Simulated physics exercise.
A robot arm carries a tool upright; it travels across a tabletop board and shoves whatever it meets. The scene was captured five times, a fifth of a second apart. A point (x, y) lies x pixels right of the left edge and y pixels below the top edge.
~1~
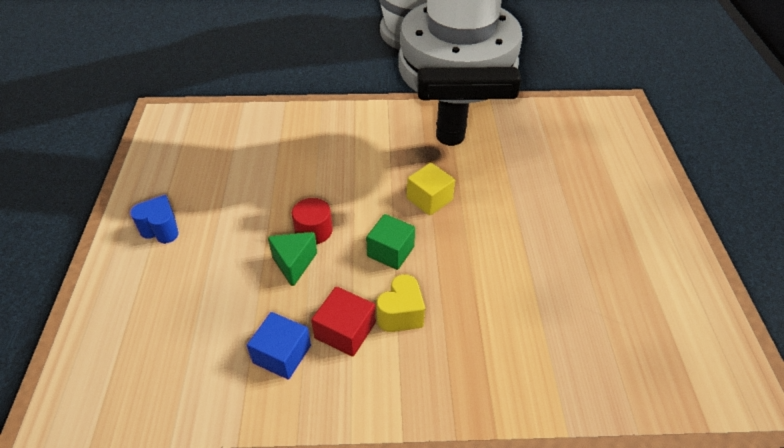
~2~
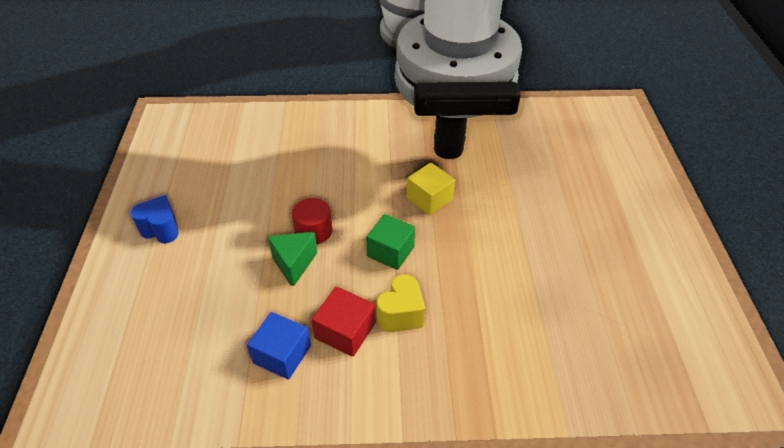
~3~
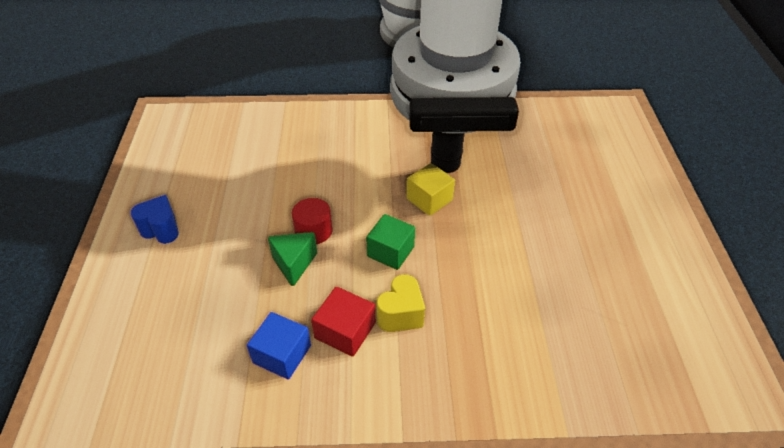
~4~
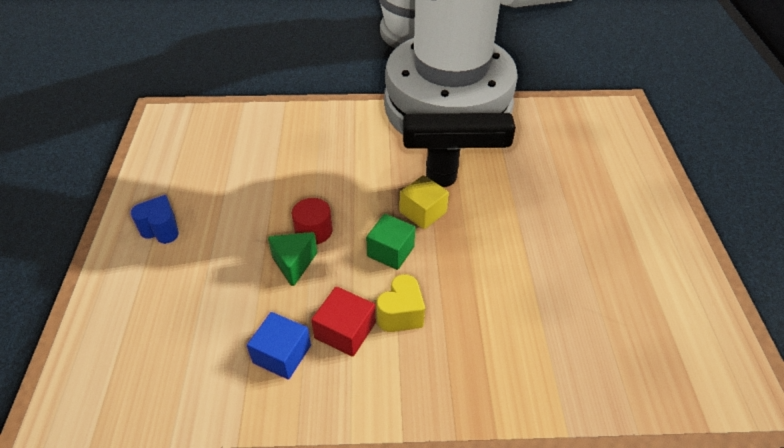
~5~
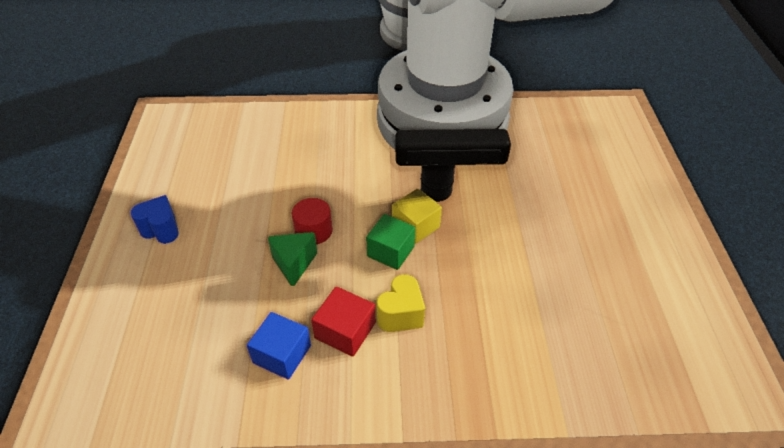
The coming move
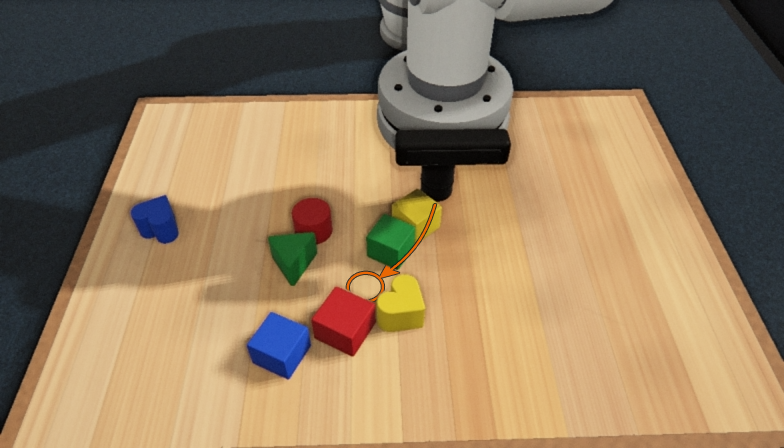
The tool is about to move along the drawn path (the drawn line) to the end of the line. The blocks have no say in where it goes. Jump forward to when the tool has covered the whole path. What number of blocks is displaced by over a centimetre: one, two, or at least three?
Count: Three or more.
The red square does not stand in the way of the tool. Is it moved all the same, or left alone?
That one moves away.
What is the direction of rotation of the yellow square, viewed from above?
Looking from above, the answer is clockwise.
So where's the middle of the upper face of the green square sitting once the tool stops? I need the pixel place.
Most likely (288, 294).
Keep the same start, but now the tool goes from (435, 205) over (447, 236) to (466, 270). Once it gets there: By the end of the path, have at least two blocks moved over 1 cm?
Short answer: Yes.
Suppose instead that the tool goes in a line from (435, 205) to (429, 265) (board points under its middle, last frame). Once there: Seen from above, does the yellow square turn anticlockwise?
No, that is not how it ends up.
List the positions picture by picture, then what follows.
In the first picture, tool tip (450, 137); block tops, red square (343, 311); green square (391, 231); yellow heart-shaped block (402, 295); yellow square (431, 178).
In the second picture, tool (448, 151); blocks unchanged.
In the third picture, tool (445, 164); blocks unchanged.
In the fourth picture, tool (441, 178); yellow square (424, 191).
In the fifth picture, tool (436, 192); red square (343, 311); green square (391, 231); yellow heart-shaped block (402, 295); yellow square (417, 205).
Path on the board, from (435, 205) over (423, 234) and (400, 263) to (365, 287).
On the path given first. One third of the way, tool (424, 222); green square (369, 254), turned 25° clockwise; yellow square (399, 235).
Two thirds of the way, tool (399, 250); red square (335, 318), turned 30° anticlockwise; green square (332, 277), turned 35° clockwise; yellow square (369, 263), turned 15° clockwise.
At the end, tool (365, 274); red square (332, 322), turned 45° anticlockwise; green square (288, 294), turned 45° clockwise; yellow heart-shaped block in place; yellow square (329, 284), turned 25° clockwise.
